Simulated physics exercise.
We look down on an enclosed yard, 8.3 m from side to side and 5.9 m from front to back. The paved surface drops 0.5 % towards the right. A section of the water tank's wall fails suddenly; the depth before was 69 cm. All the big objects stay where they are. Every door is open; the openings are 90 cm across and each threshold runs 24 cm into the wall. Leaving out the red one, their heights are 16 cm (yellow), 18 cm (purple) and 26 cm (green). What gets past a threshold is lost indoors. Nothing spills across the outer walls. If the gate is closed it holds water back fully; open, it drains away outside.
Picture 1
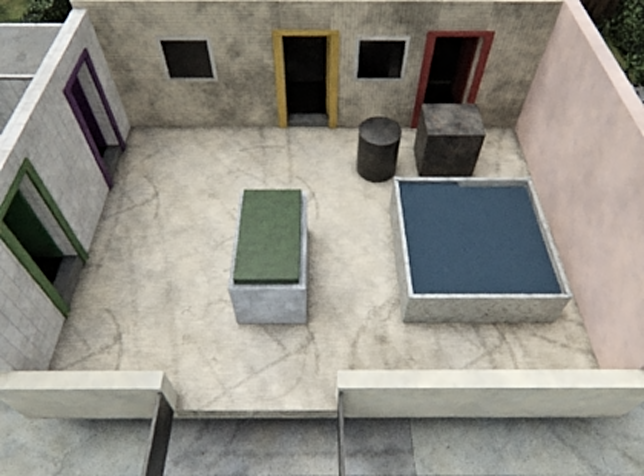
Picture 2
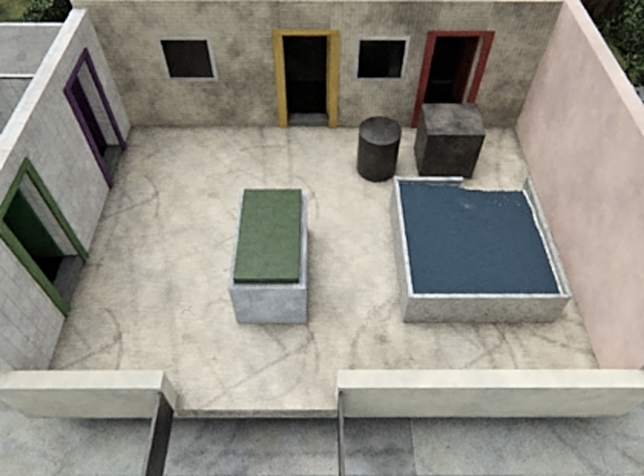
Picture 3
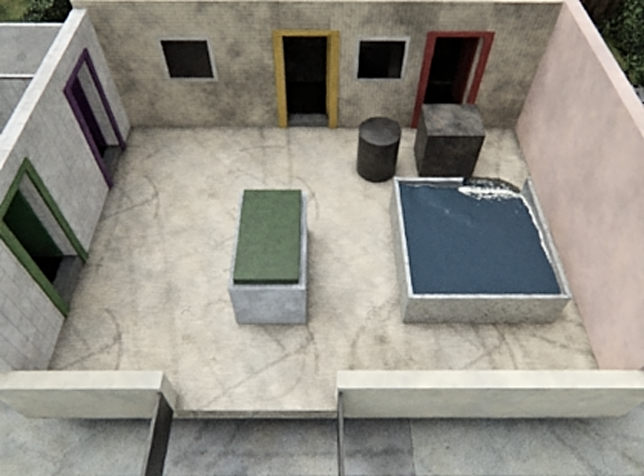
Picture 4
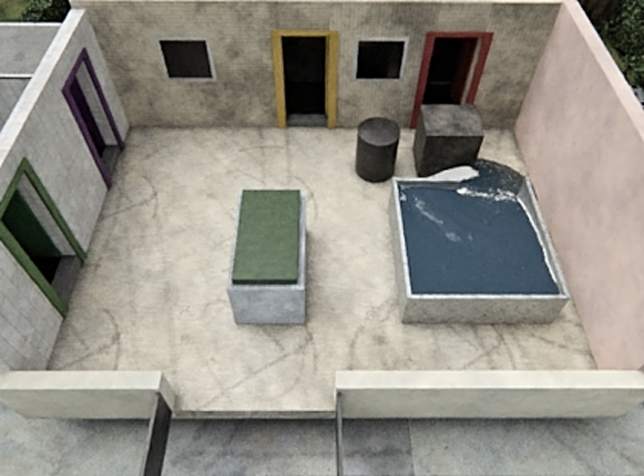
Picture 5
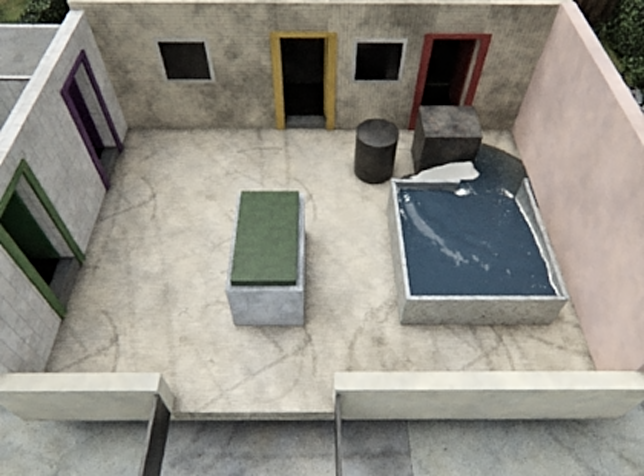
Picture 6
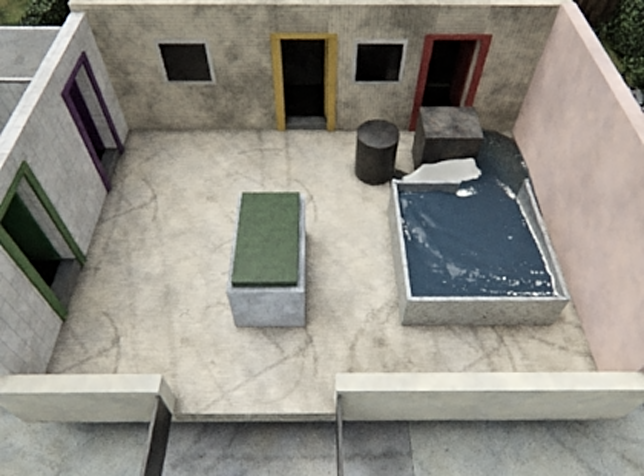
At the start, a water tank sits full and still on the right of an enclosed yard with coloured doorways. Then the water stirs at its far side, turns white and pours out through a gap, and finally a dark wet patch spreads behind the tank, beside the dark block.
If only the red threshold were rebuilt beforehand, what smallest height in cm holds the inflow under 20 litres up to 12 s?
It would have to be roughly 22 cm high.
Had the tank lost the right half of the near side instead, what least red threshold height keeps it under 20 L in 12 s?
About 8.5 cm.
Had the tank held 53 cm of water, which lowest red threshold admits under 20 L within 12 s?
Some 16 cm.
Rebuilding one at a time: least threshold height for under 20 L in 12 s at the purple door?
About 16 cm at purple.
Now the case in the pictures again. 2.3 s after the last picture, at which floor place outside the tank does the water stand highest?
At about (497, 134).
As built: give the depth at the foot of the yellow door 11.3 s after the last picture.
Roughly 4.0 cm deep.
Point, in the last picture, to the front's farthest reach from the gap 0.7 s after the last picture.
At about (332, 195).
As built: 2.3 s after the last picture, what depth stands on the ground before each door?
In cm: Yellow 10, purple 0, green 0, red 22.
Then, 0.7 s after the last picture water covers 15 % of the floor, deepest (61 cm) near (515, 140); 10 cm at the red door, 1 litre in over its 16 cm threshold.
Then, 2.3 s after the last picture water covers 40 % of the floor, deepest (42 cm) near (497, 134); 22 cm at the red door, 33 litres in over its 16 cm threshold.
Then, 11.3 s after the last picture water covers 100 % of the floor, deepest (12 cm) near (603, 383); 8 cm at the red door, 75 litres in over its 16 cm threshold.
At the red door as built, the water peaked near 24 cm, 1.5 s after the last picture.
Run again over the same 12 s with other heights there, 57 litres in over 17.5 cm, 13 litres over 24 cm. The limit of 20 litres is kept from about 22 cm up.
